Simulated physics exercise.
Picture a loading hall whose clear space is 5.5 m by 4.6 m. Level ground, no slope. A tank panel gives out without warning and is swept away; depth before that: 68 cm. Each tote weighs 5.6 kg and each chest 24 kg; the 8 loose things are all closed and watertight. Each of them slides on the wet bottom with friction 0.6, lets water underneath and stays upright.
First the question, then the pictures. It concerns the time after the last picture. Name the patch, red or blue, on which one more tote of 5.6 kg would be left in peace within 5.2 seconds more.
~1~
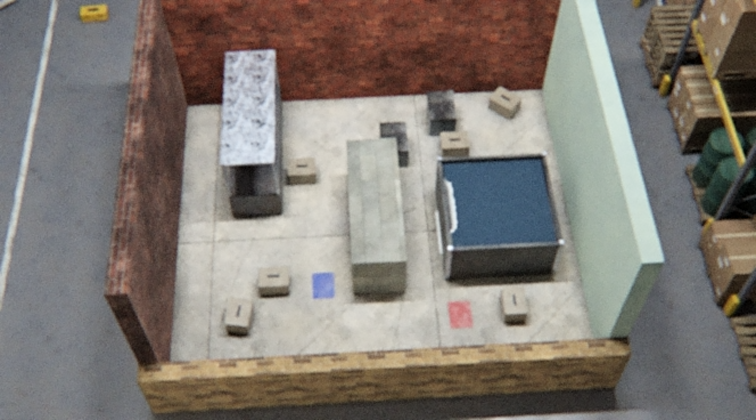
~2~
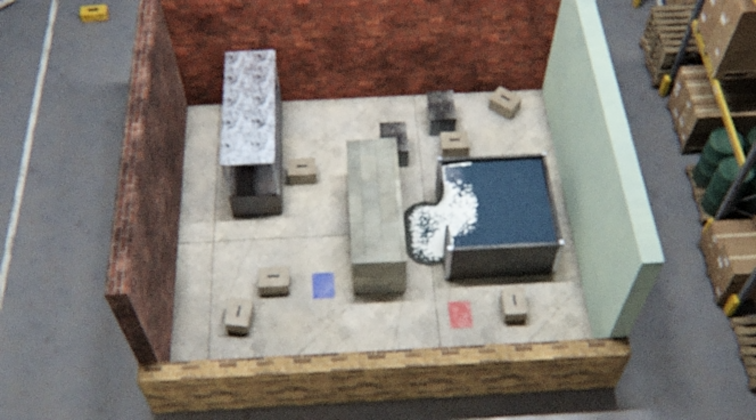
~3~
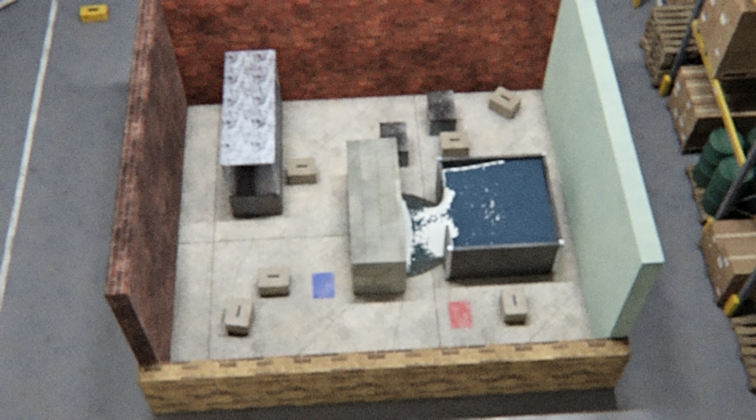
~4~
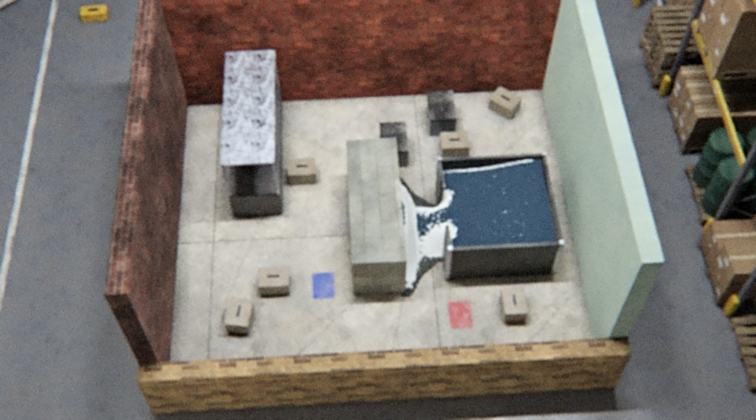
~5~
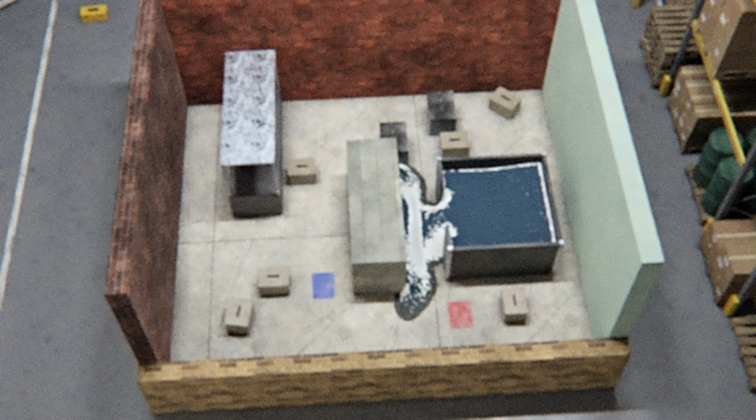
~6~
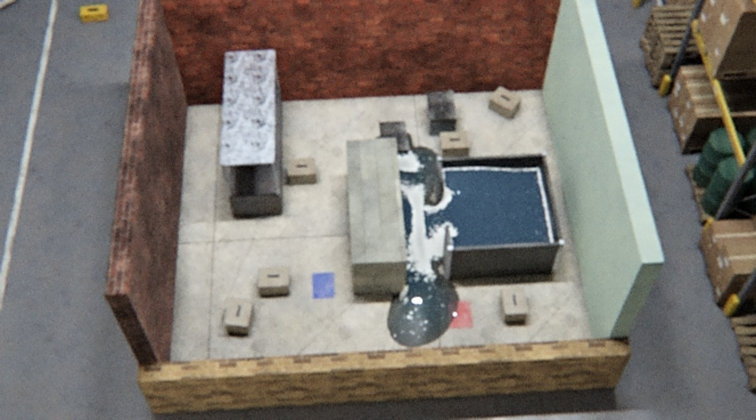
The safe one is the blue one.
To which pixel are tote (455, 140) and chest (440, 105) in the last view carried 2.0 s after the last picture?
Around (536, 146) and (514, 102).
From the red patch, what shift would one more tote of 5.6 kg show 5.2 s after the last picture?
Roughly 150 cm.
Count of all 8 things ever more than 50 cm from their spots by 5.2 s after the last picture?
Result: 5.
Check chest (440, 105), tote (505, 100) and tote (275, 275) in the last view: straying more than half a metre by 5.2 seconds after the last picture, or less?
First exceeds it, second exceeds it, third does not reach it.
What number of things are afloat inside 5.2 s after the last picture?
3 at that moment.
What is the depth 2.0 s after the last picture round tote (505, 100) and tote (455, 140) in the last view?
Roughly 17 and 4 cm.
Then, 0.5 s after the last picture on red it would be 10 cm off in 5 cm of water; on blue it would be 0 cm off in 0 cm of water.
Then, 2.0 s after the last picture on red it would be 151 cm off in 12 cm of water; on blue it would be 0 cm off in 0 cm of water.
Then, 3.4 s after the last picture on red it would be 152 cm off in 10 cm of water; on blue it would be 0 cm off in 1 cm of water.
Then, 5.2 s after the last picture on red it would be 151 cm off in 12 cm of water; on blue it would be 0 cm off in 2 cm of water.
